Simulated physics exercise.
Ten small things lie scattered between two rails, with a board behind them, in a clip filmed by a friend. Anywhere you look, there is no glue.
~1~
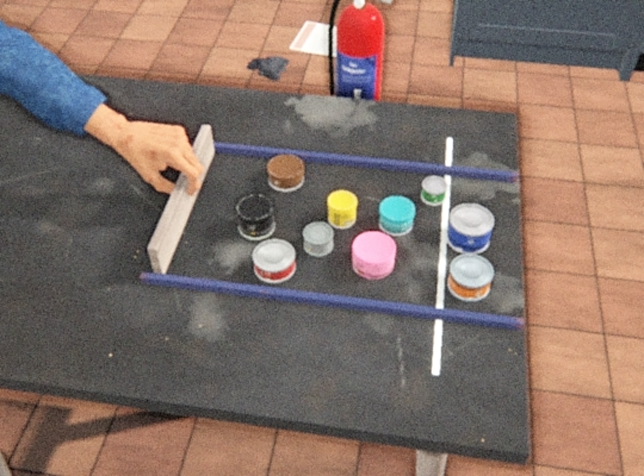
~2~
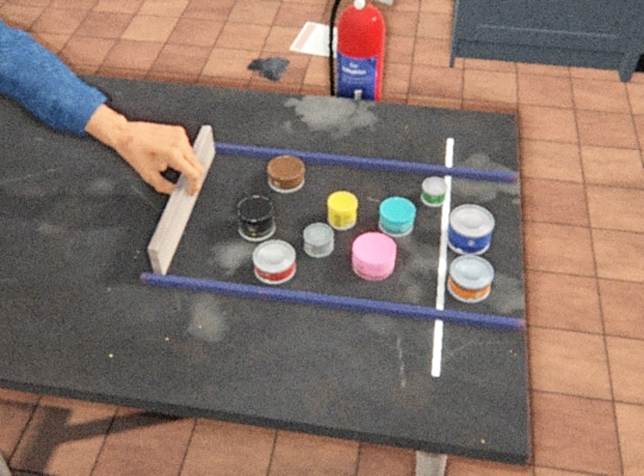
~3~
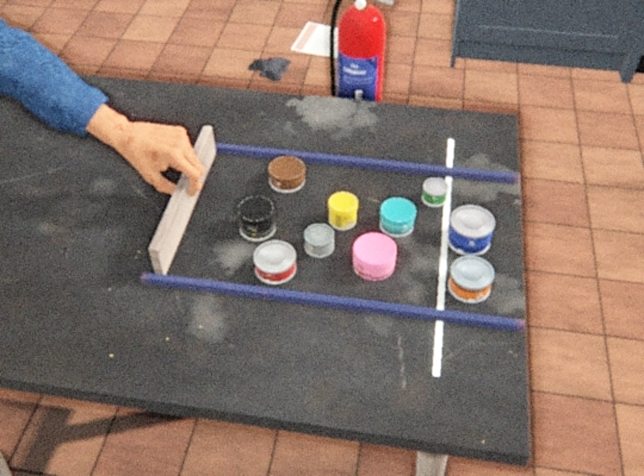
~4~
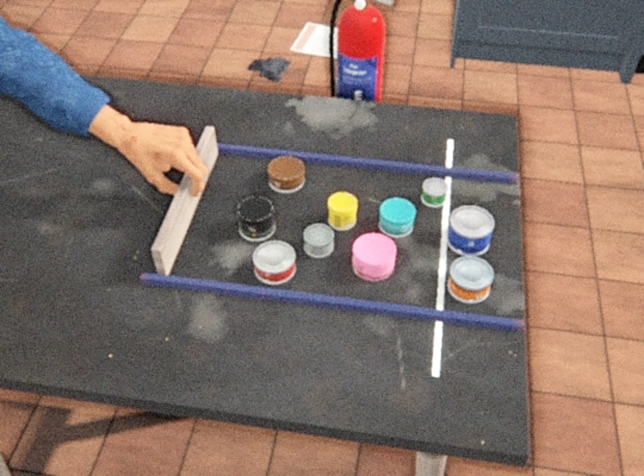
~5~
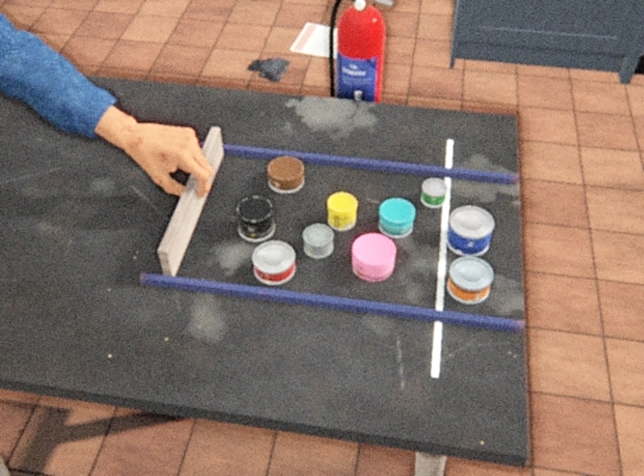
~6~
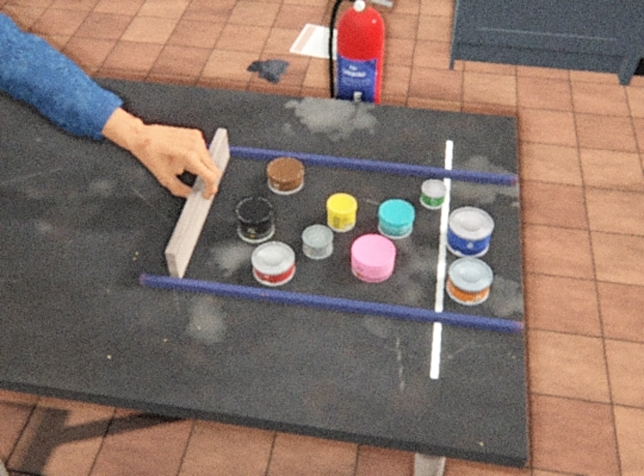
The video shows a hand holding a pale board upright behind ten small, colourful tins and pots scattered between two blue rails on a dark table, then moving the board slightly to the right while the containers stay in place.
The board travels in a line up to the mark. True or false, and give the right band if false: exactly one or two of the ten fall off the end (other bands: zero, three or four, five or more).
True.
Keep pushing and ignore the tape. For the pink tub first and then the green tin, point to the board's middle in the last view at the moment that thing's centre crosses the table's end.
Estimated middle: (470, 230), and (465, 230) for the other.
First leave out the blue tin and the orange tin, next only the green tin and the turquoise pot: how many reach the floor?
First 0, then 1.
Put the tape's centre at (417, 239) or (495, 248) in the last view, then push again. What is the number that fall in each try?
0 and 5.
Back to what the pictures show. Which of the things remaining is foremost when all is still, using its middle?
That would be the blue tin, which ends nearest.
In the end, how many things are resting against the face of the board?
5 of them.
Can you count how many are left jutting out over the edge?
It's 1.
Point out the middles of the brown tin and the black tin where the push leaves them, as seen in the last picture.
Okay, so first (465, 194), and next (463, 239).
Early on, none off yet; orange tin at rest near (469, 281); blue tin at rest near (469, 233); green tin at rest near (434, 194).
A while later, none off yet; orange tin travelled about its own width near (497, 287); blue tin travelled a little near (480, 236); green tin travelled about its own width near (454, 197).
Finally, the number that fall off is one or two; lost, orange tin.
